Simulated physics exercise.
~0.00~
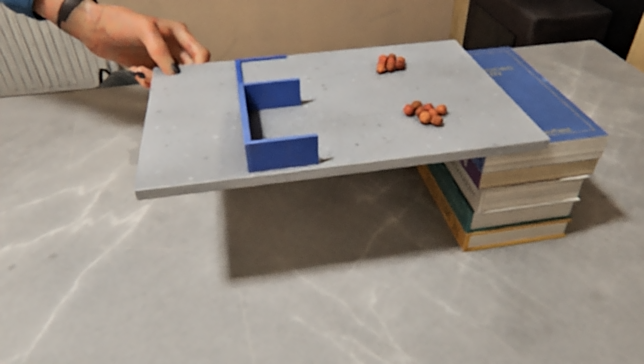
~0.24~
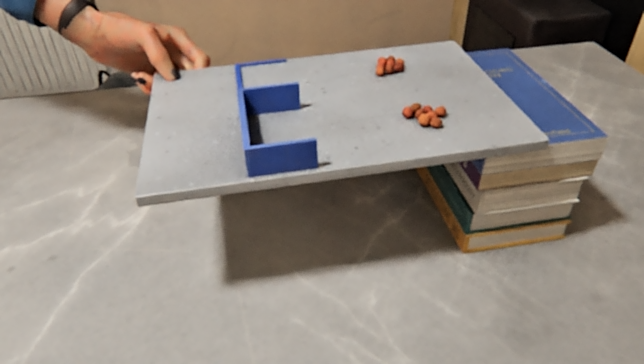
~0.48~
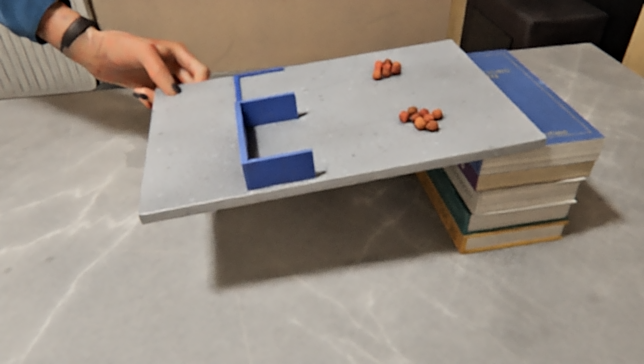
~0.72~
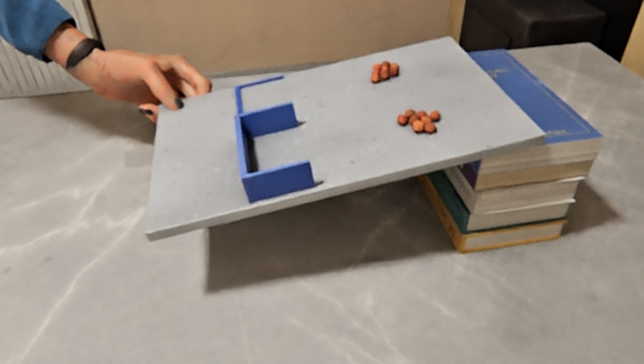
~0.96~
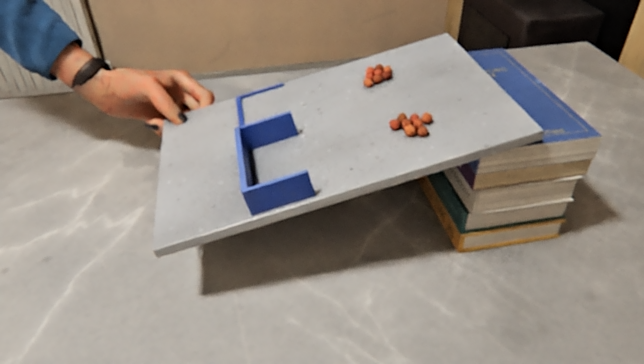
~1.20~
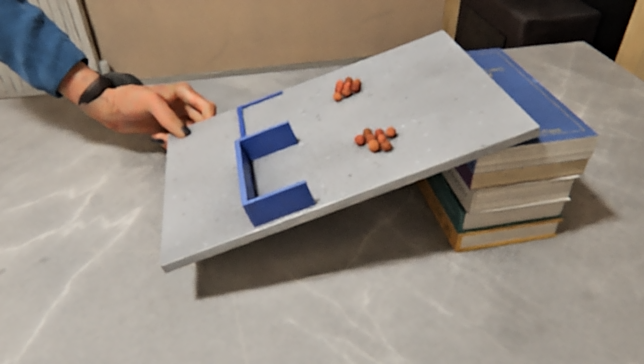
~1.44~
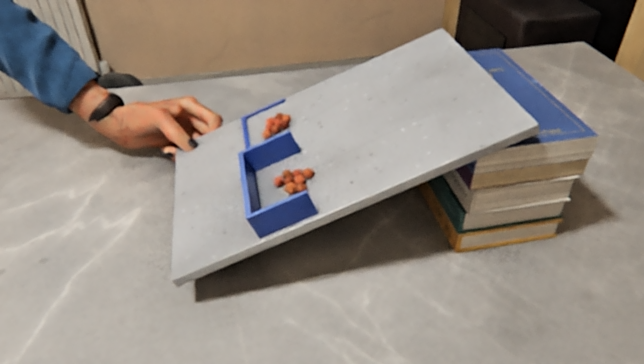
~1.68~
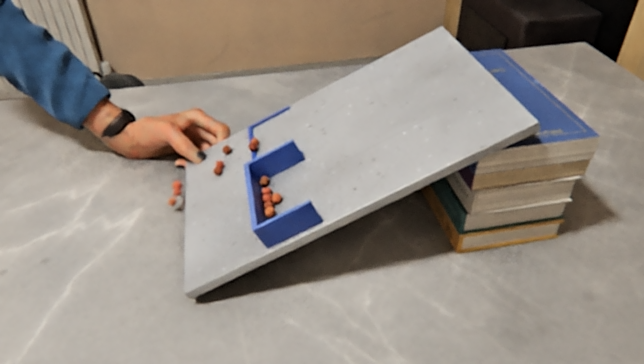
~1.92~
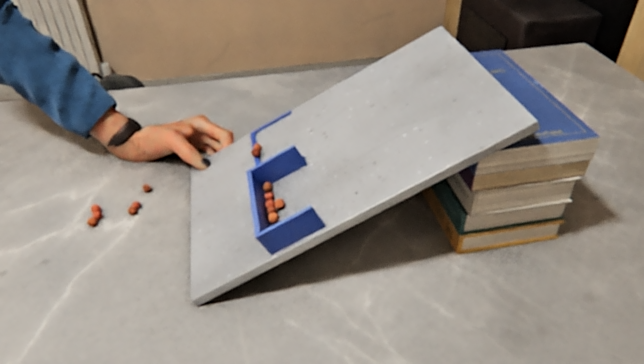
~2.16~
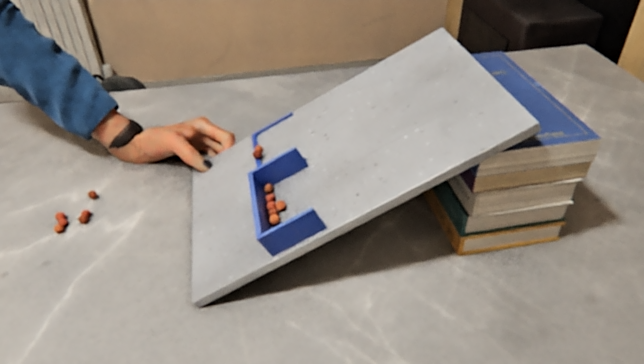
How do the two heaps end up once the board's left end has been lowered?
The near heap is stopped and held behind its blue fence, while most of the far heap gets past its own fence, with several pieces ending up on the table to the left.
